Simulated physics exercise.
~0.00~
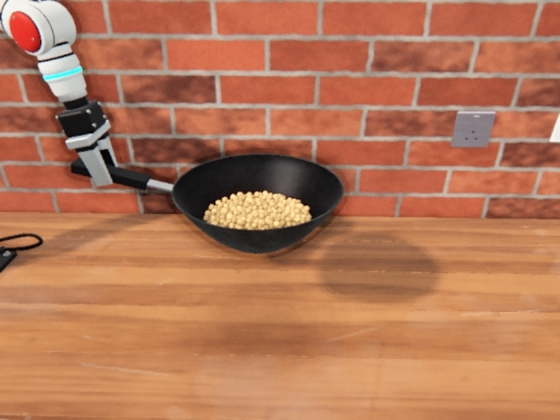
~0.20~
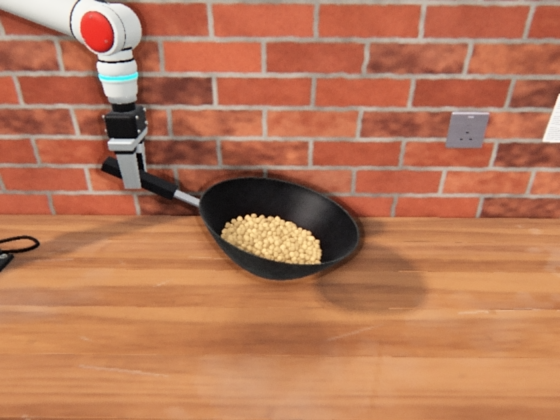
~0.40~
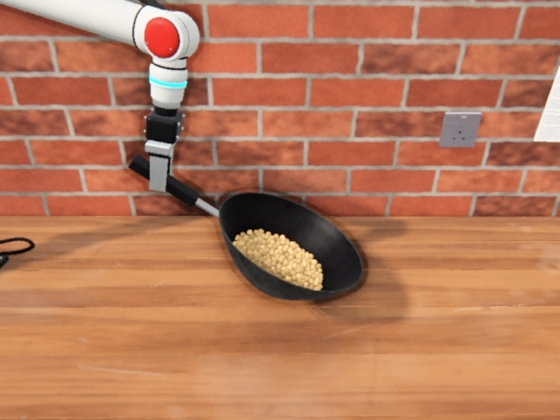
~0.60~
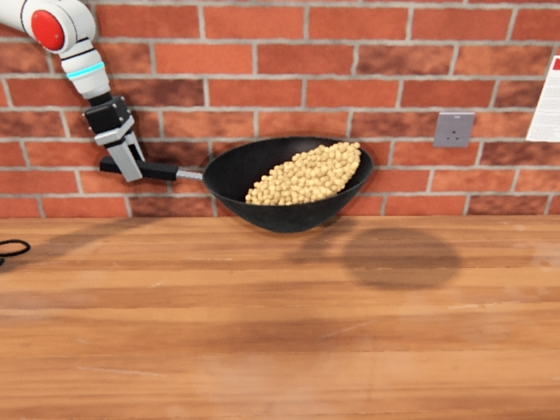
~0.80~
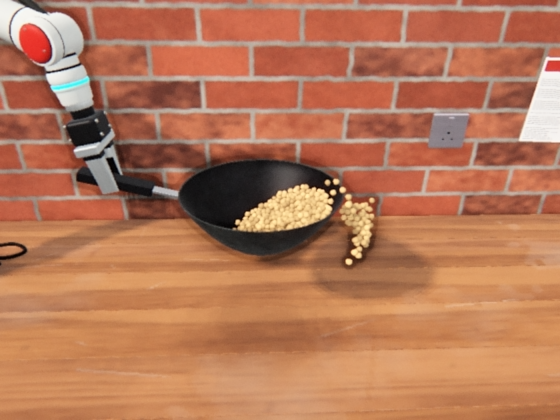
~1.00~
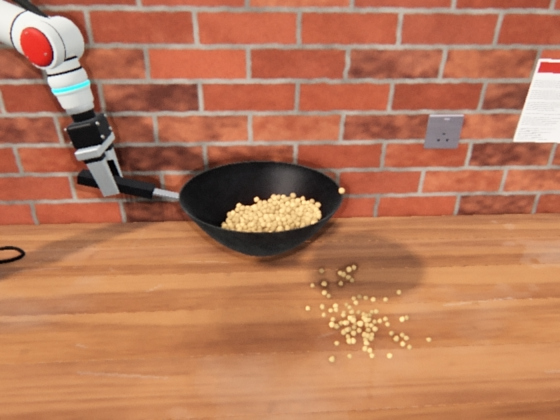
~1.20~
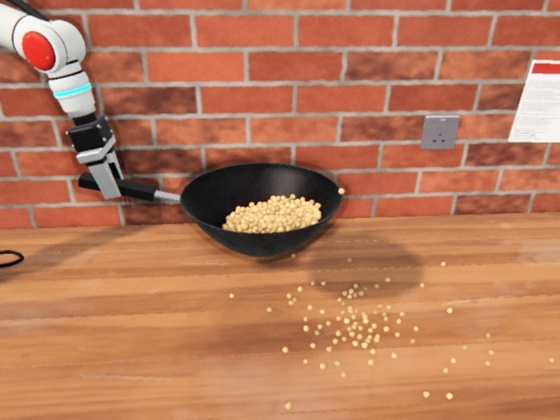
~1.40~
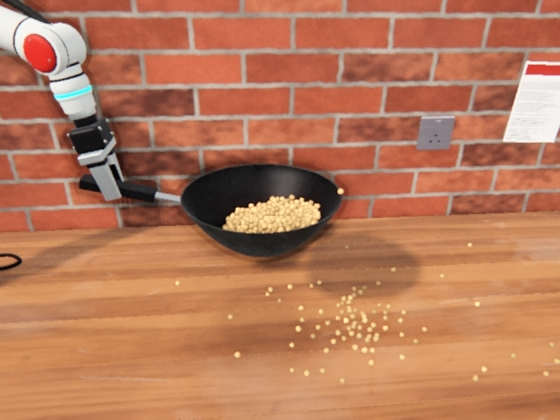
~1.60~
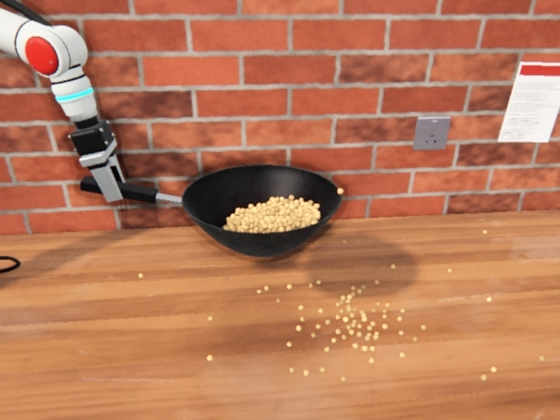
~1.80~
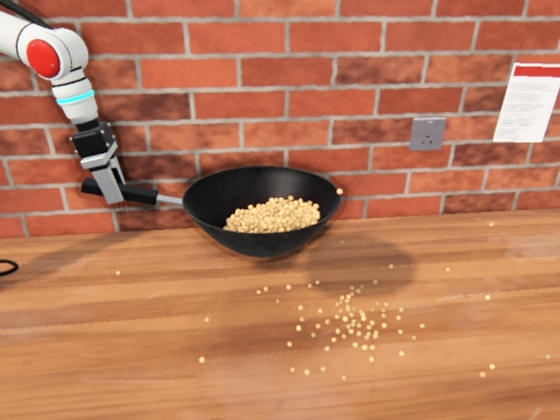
A robot arm tosses chickpeas in a black wok, spilling some onto the wooden counter.
